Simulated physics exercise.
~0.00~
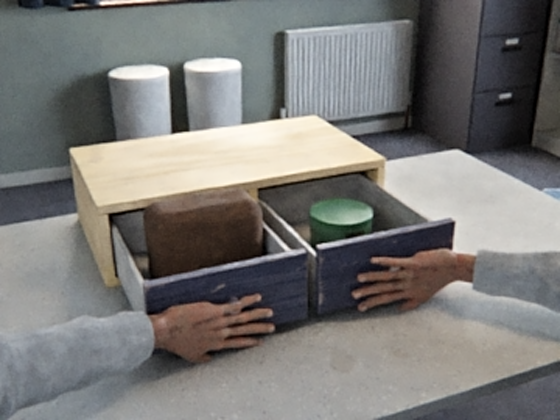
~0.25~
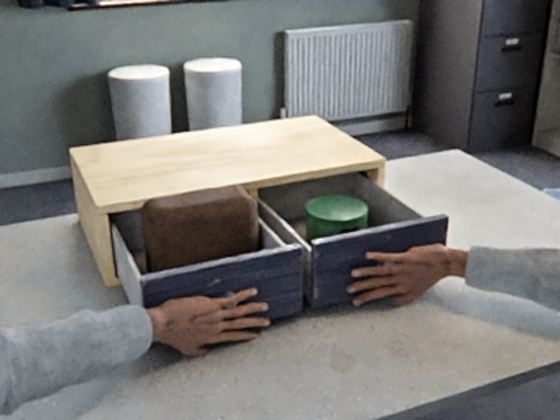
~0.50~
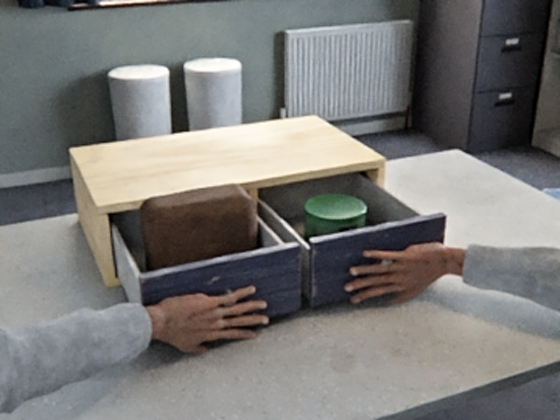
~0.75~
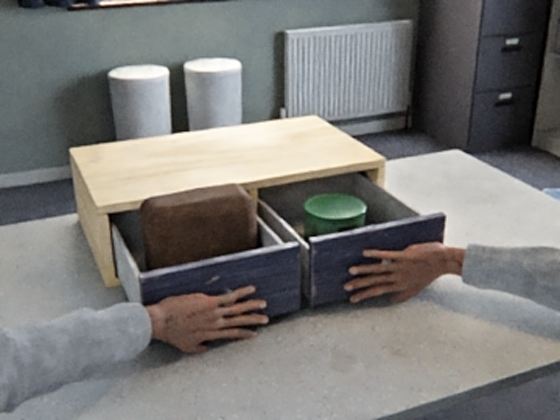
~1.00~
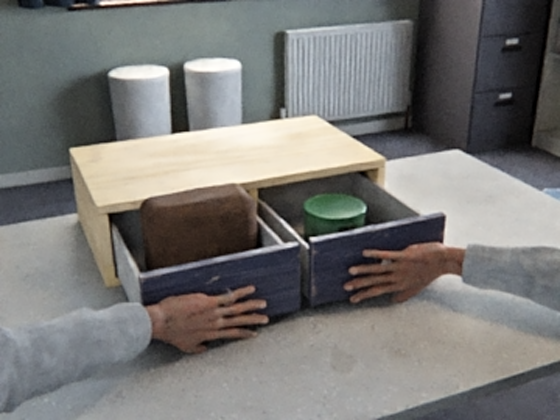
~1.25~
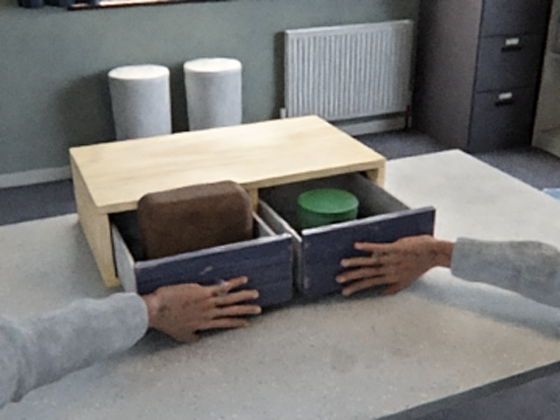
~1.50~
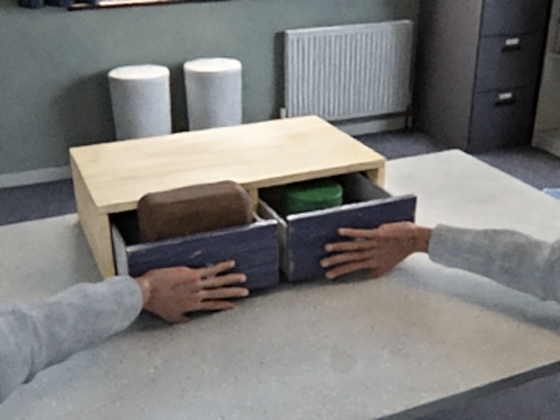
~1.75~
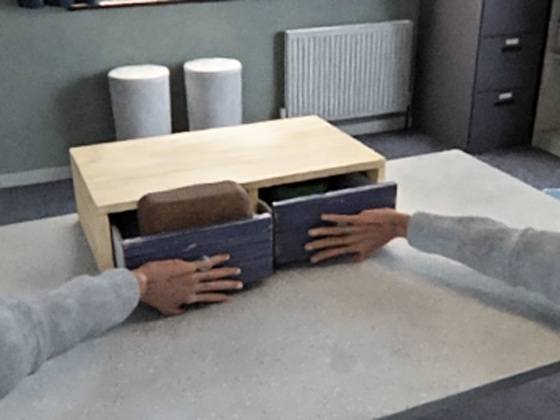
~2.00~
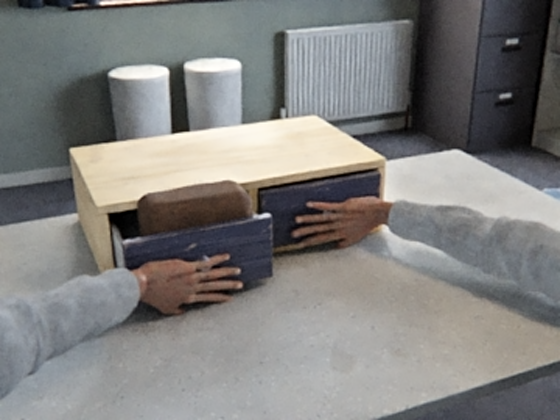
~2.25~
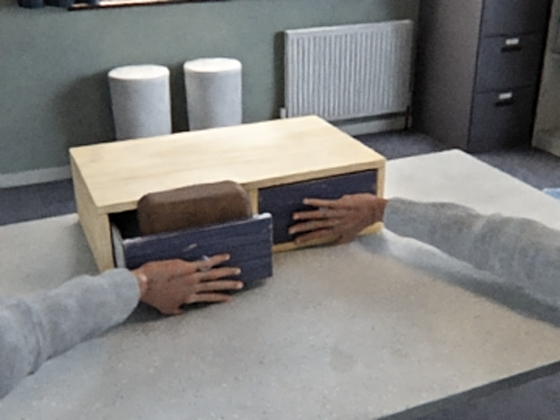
Two hands push two drawers inward; the right one shuts while the left stays partly open.
